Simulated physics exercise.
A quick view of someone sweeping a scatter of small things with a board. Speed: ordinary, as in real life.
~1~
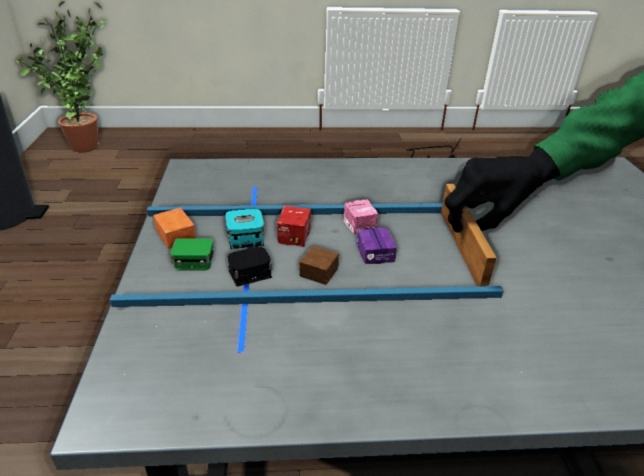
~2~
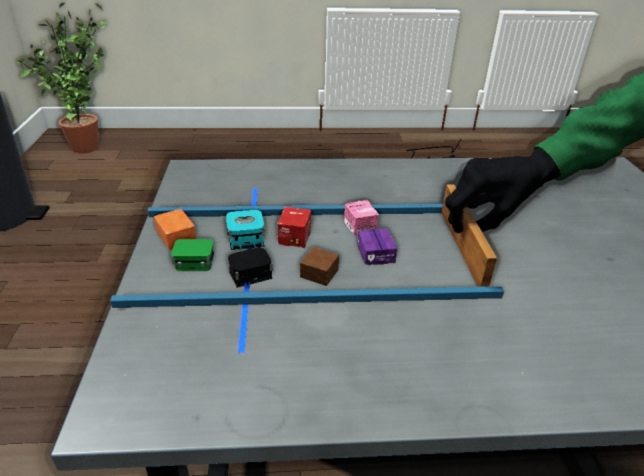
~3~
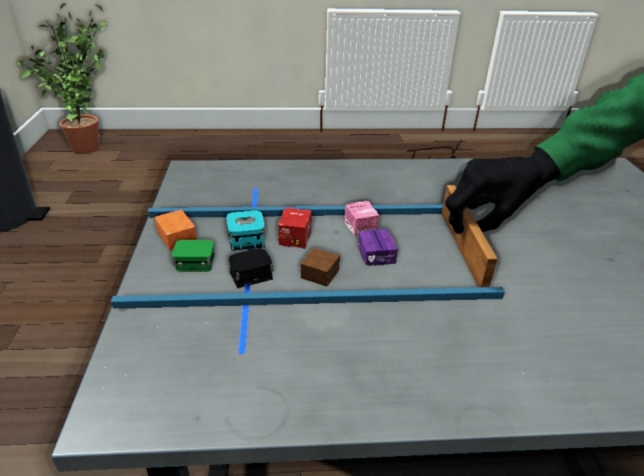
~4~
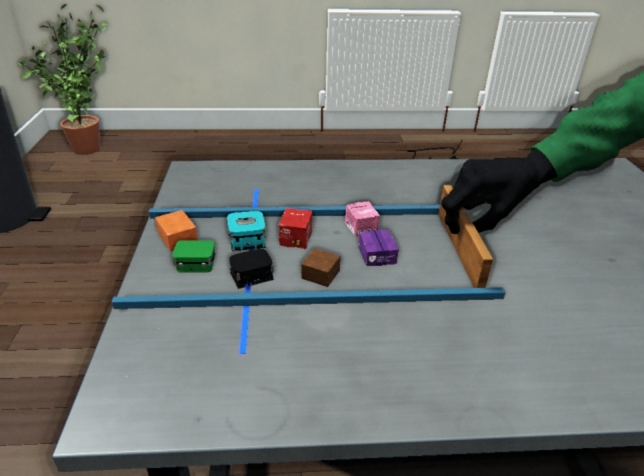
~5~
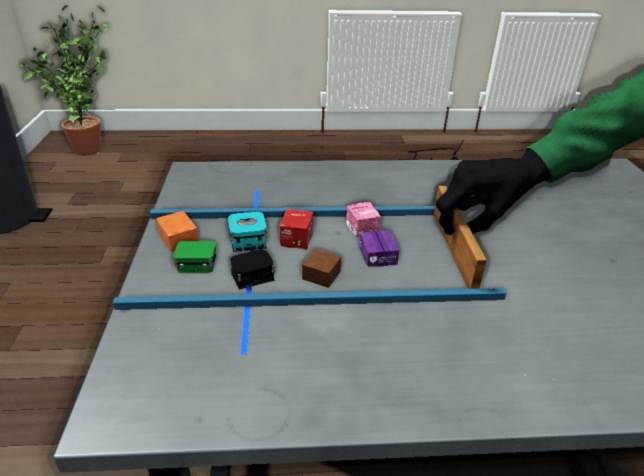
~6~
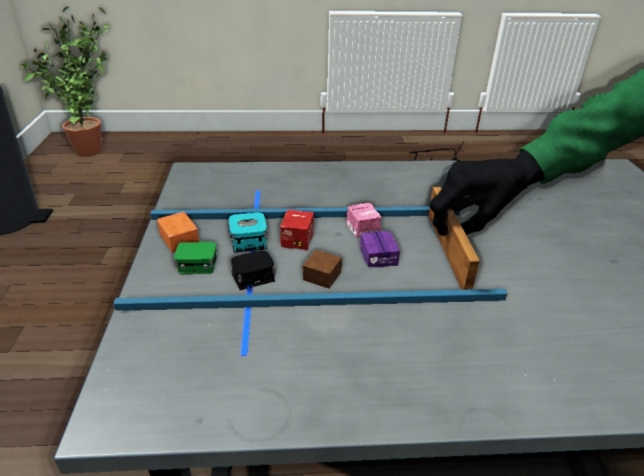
To begin with, a black-gloved hand holds a wooden board upright at the right end of two blue rails, with eight small colourful cases and blocks scattered between them. The hand then slides the board slightly to the left, still short of the purple and pink boxes, which stay in place.
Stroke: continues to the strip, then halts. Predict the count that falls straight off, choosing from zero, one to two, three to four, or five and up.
Looks like not a single one goes over the edge.
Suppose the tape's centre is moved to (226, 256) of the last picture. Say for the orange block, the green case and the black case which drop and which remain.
Note: Orange block drops down; green case remains; black case remains.
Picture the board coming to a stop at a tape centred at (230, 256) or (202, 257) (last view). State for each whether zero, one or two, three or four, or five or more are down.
In order: Either one or two; three to four.
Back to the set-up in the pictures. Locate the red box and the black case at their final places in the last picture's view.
They finish at roughly (209, 233) and (200, 269) respectively.
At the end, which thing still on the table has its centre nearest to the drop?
That's the orange block, it ends up nearest.
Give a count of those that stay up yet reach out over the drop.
I'd put it at 1.
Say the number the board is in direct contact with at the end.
3 end up touching it.
Soon after, none off yet; orange block at rest near (178, 232); green case at rest near (197, 259); turquoise case at rest near (248, 232).
Then, none off yet; orange block moved a little near (168, 230); green case moving near (191, 258); turquoise case moved about its own width near (205, 231).
At rest, the number that fall off is zero.
